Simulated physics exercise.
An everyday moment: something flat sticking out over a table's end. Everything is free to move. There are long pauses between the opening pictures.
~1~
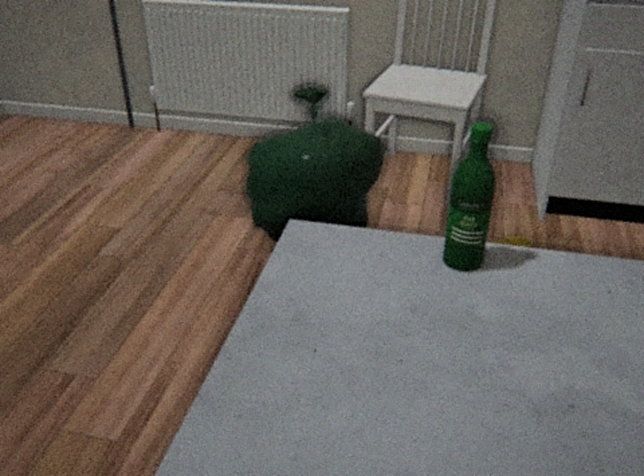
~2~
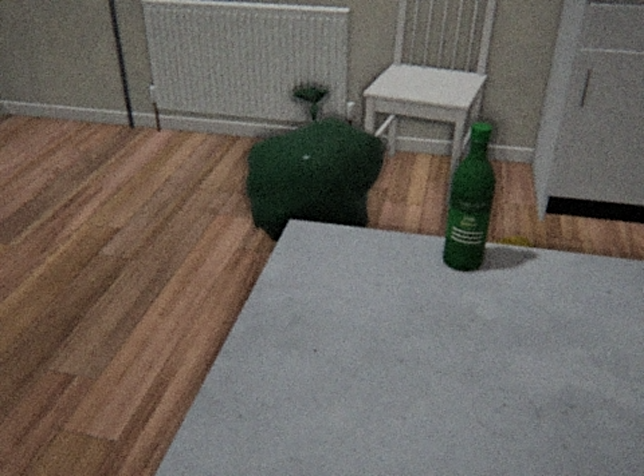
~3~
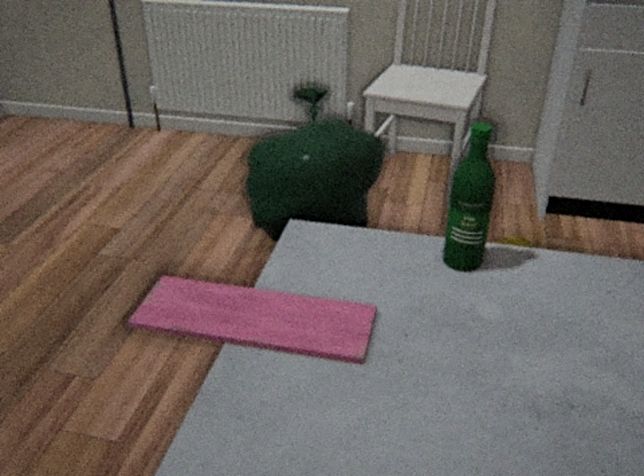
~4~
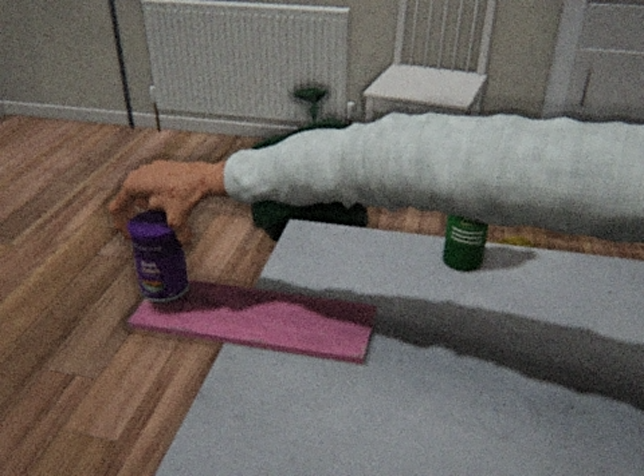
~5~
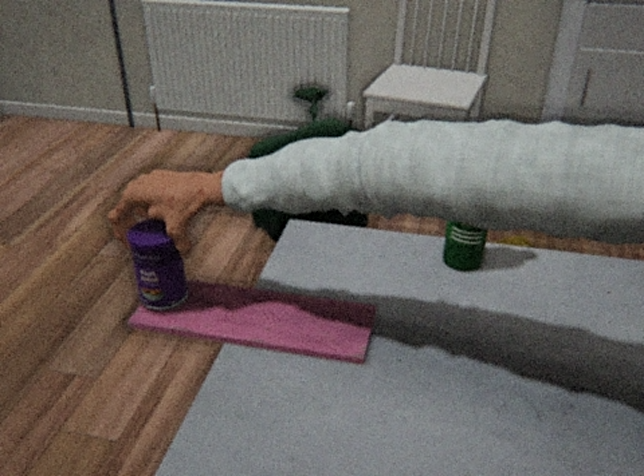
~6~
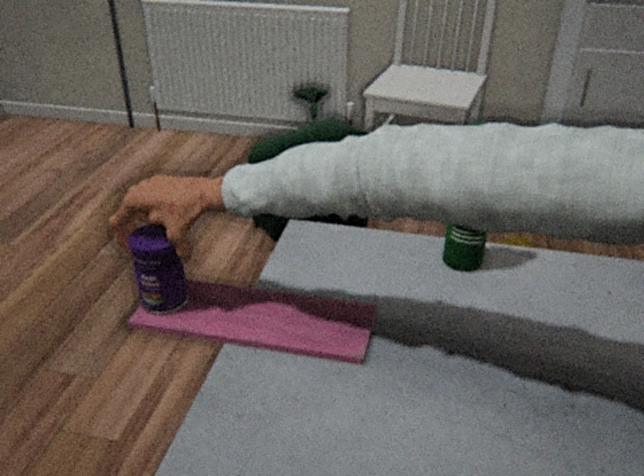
A pink board appeared across the left edge of a grey table near a green bottle, then a hand reached in from the right and lowered a purple tin onto its outer end.
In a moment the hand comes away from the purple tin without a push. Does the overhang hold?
In the end the board tips off the edge.
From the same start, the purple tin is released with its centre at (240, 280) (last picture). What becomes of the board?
Then it keeps its balance.
Then, 0.50 s past the last view, pink board and purple tin now down on the floor or falling.
Then, 0.80 s past the last view, things are still on the move.
Finally, down on the floor or falling, pink board and purple tin; green bottle still in place. The board goes over.
